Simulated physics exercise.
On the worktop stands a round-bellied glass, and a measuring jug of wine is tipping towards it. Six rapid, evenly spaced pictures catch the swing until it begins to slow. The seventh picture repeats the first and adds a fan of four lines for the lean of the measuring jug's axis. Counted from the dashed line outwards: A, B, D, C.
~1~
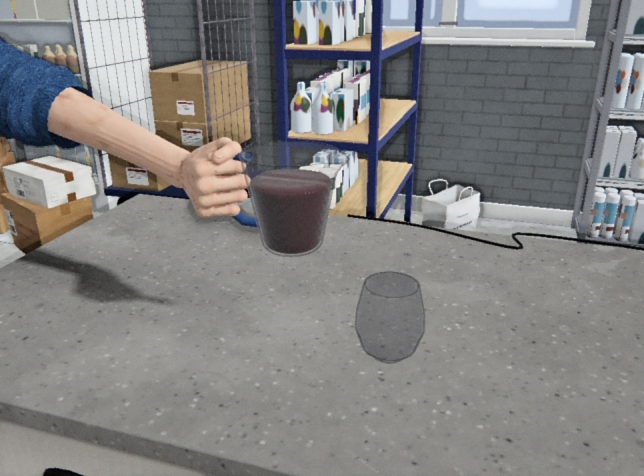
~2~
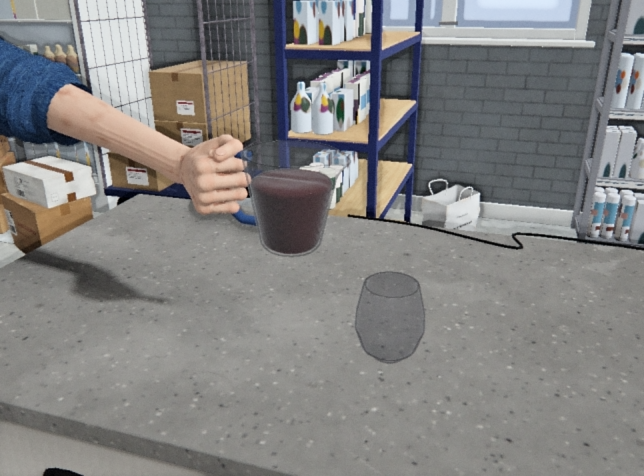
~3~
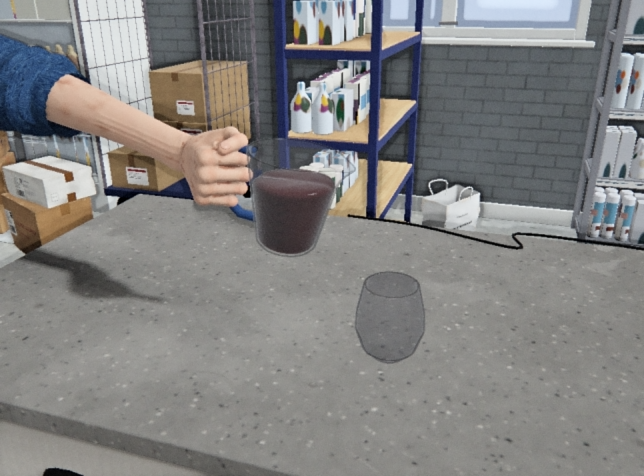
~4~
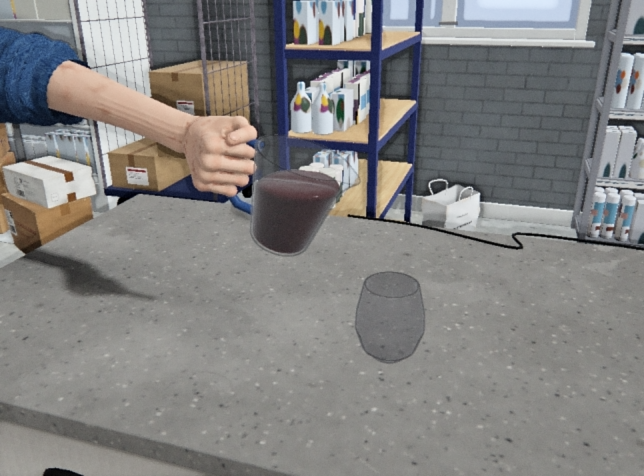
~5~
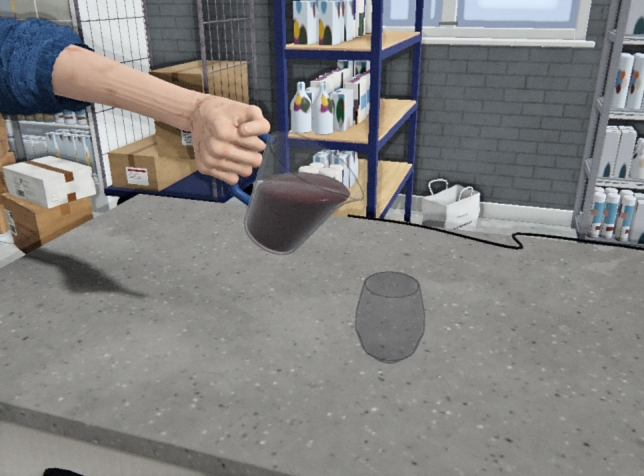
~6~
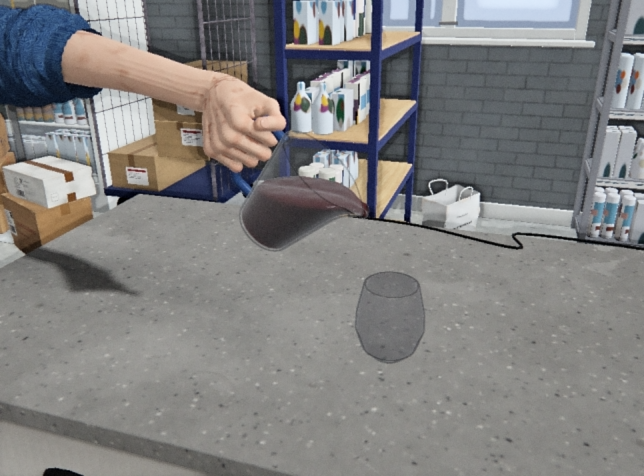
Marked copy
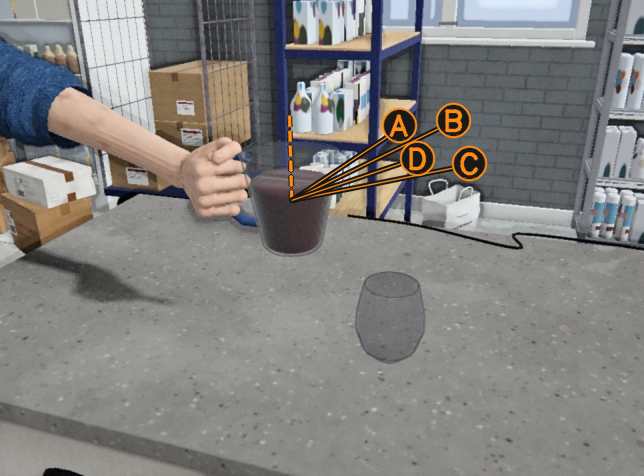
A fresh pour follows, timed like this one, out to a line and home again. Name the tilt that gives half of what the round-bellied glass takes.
Use tilt B.
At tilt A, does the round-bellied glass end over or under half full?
Under half.
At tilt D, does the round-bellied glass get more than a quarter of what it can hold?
Yes, it does.
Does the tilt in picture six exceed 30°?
Yes, it does.
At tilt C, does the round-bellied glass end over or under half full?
Over.
On the marked copy, A at (386, 137); B at (438, 128); C at (452, 168); D at (400, 163).
With A, the round-bellied glass ends with about 37 % of what it can hold.
With B, the round-bellied glass ends with about 52 % of what it can hold.
With C, the round-bellied glass ends with about 80 % of what it can hold; 7 % of the wine is spilt.
With D, the round-bellied glass ends with about 66 % of what it can hold; 4 % of the wine is spilt.
